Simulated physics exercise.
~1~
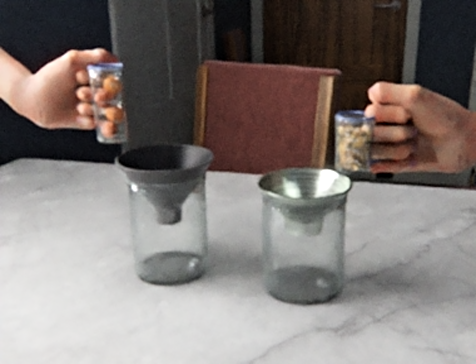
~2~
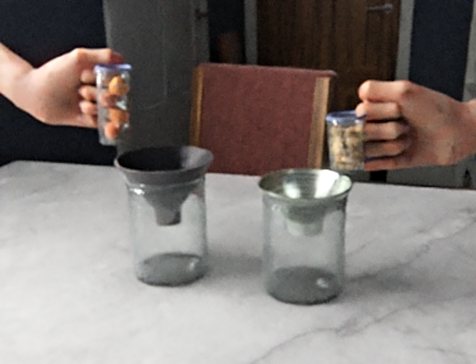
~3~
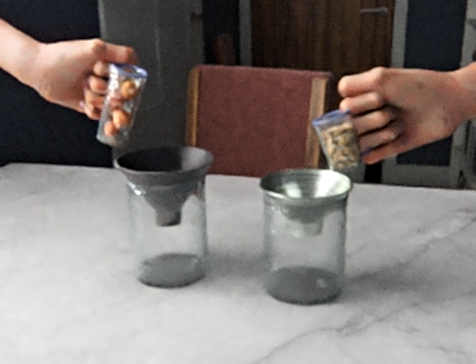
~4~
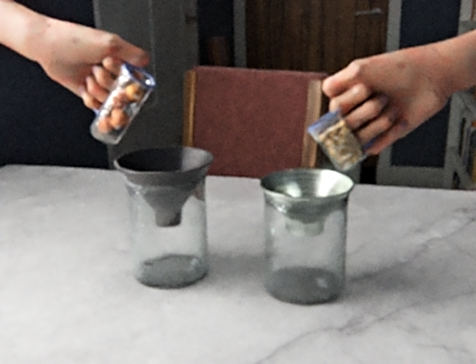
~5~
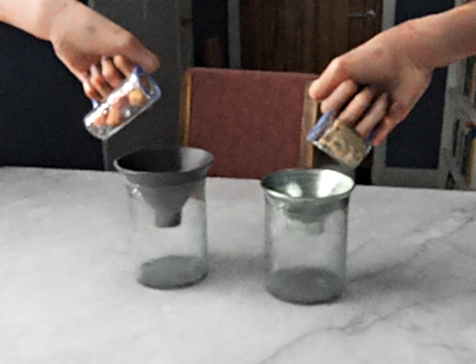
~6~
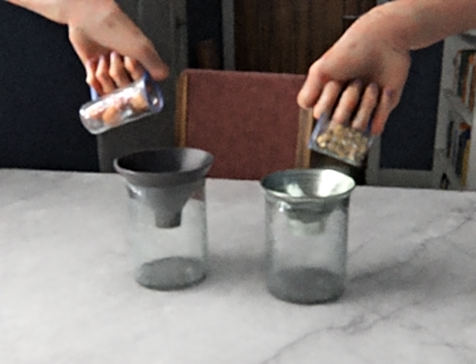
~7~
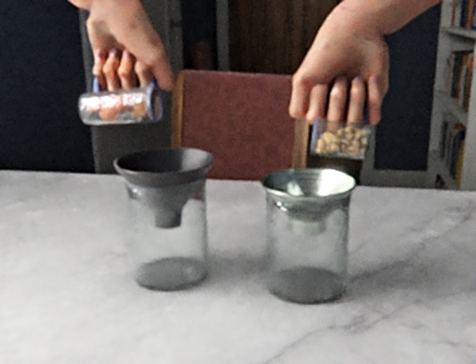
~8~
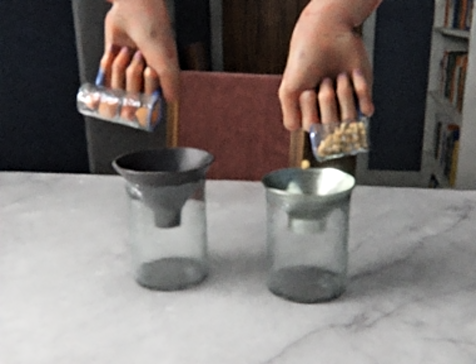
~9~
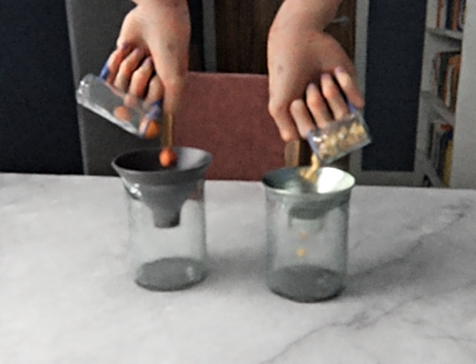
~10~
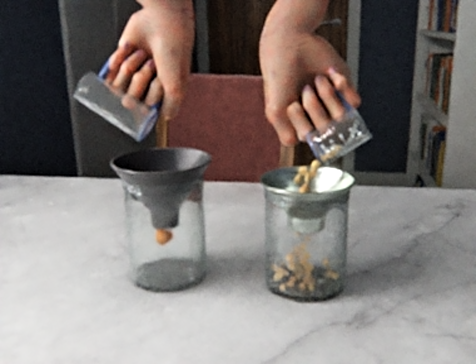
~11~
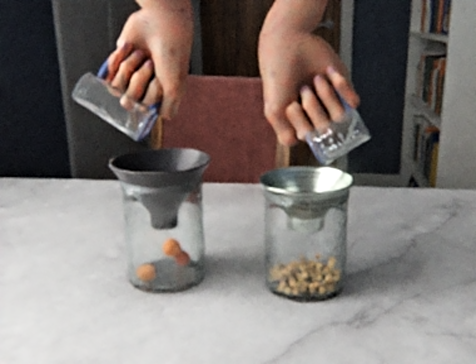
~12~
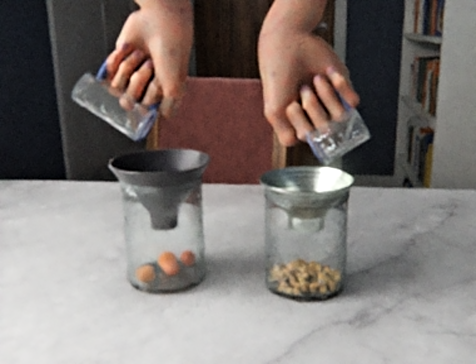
Two hands tip small cups over funnels, and all the contents drop into the jars.
